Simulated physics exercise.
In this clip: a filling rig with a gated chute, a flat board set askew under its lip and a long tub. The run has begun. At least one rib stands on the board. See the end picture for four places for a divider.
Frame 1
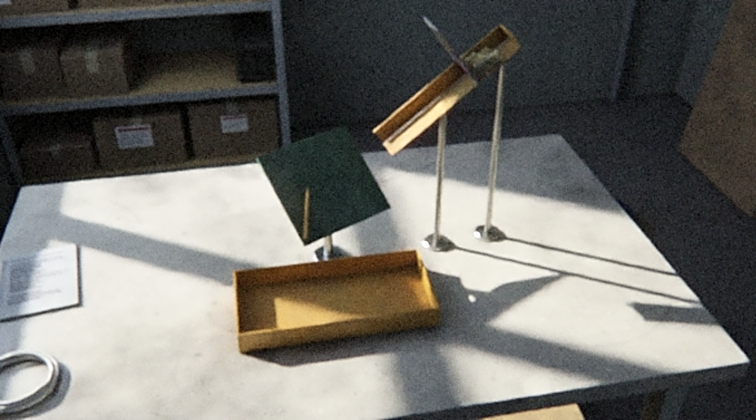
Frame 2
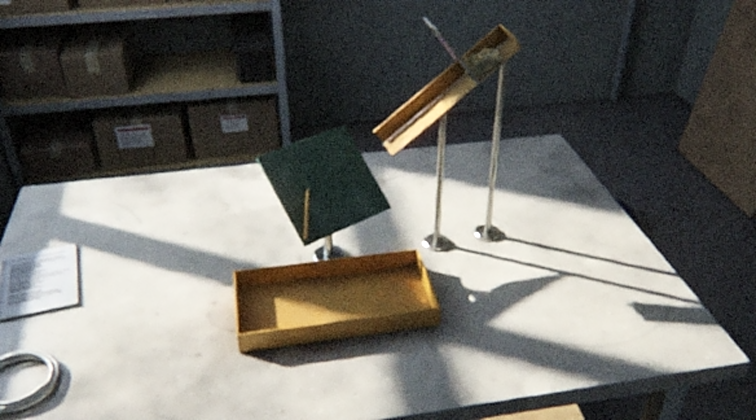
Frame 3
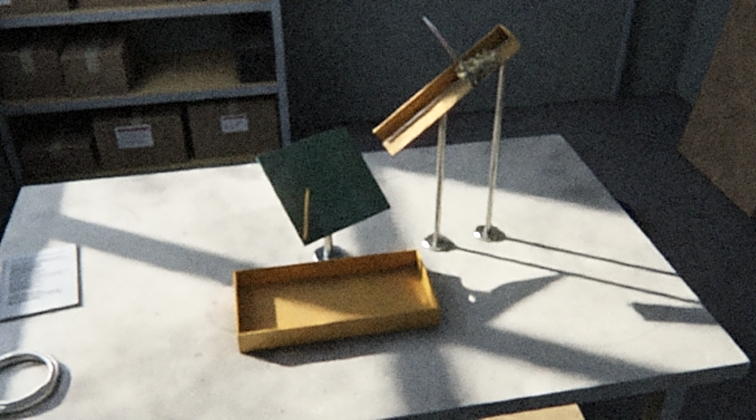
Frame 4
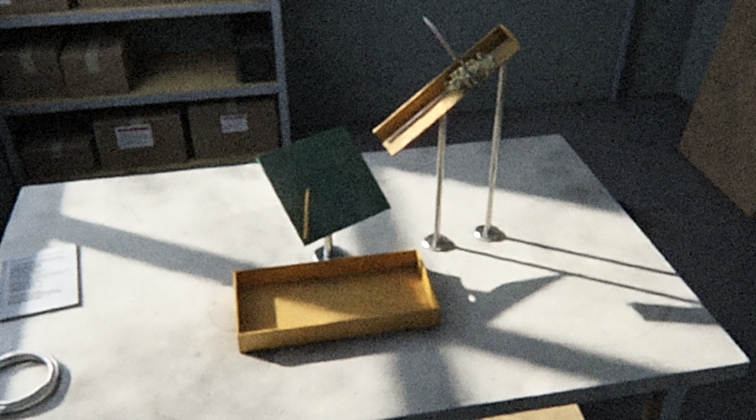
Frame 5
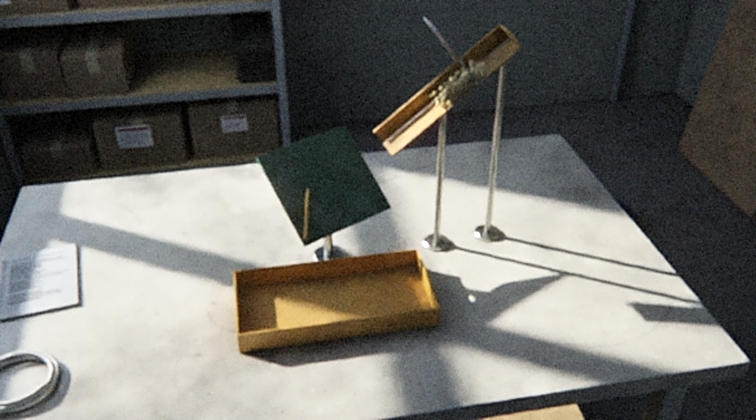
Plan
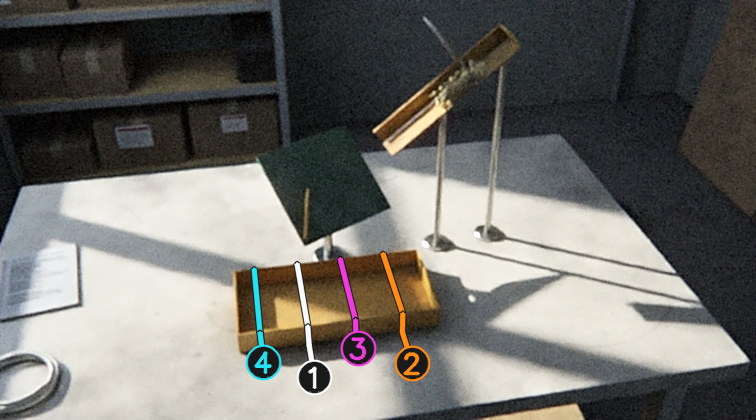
In a dim storeroom with boxed shelves behind, a pale tabletop crossed by sunlight and shadow is seen from above at a steady angle. A sloping wooden chute stands on two thin metal posts at the right, a tilted dark green board with a small rib sits left of it, and an empty orange-brown tub lies in front. Pale beans slide a short way down the chute.
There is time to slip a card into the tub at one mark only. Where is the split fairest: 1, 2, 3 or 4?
3 works best here.
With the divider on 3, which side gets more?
More lands on the left.
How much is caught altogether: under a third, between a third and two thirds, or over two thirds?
It is over two thirds.
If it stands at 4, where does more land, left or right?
More lands on the right.
On the marked copy, line 1 crosses the front rim at (307, 325); line 2 crosses the front rim at (402, 313); line 3 crosses the front rim at (355, 319); line 4 crosses the front rim at (260, 332).
If 1 is chosen, of what is caught, a stray few on the left of the divider, nearly all on the right.
If 2 is chosen, of what is caught, nearly all on the left of the divider, a stray few on the right.
If 3 is chosen, of what is caught, most on the left of the divider, about a quarter on the right.
If 4 is chosen, of what is caught, none on the left of the divider, all on the right.
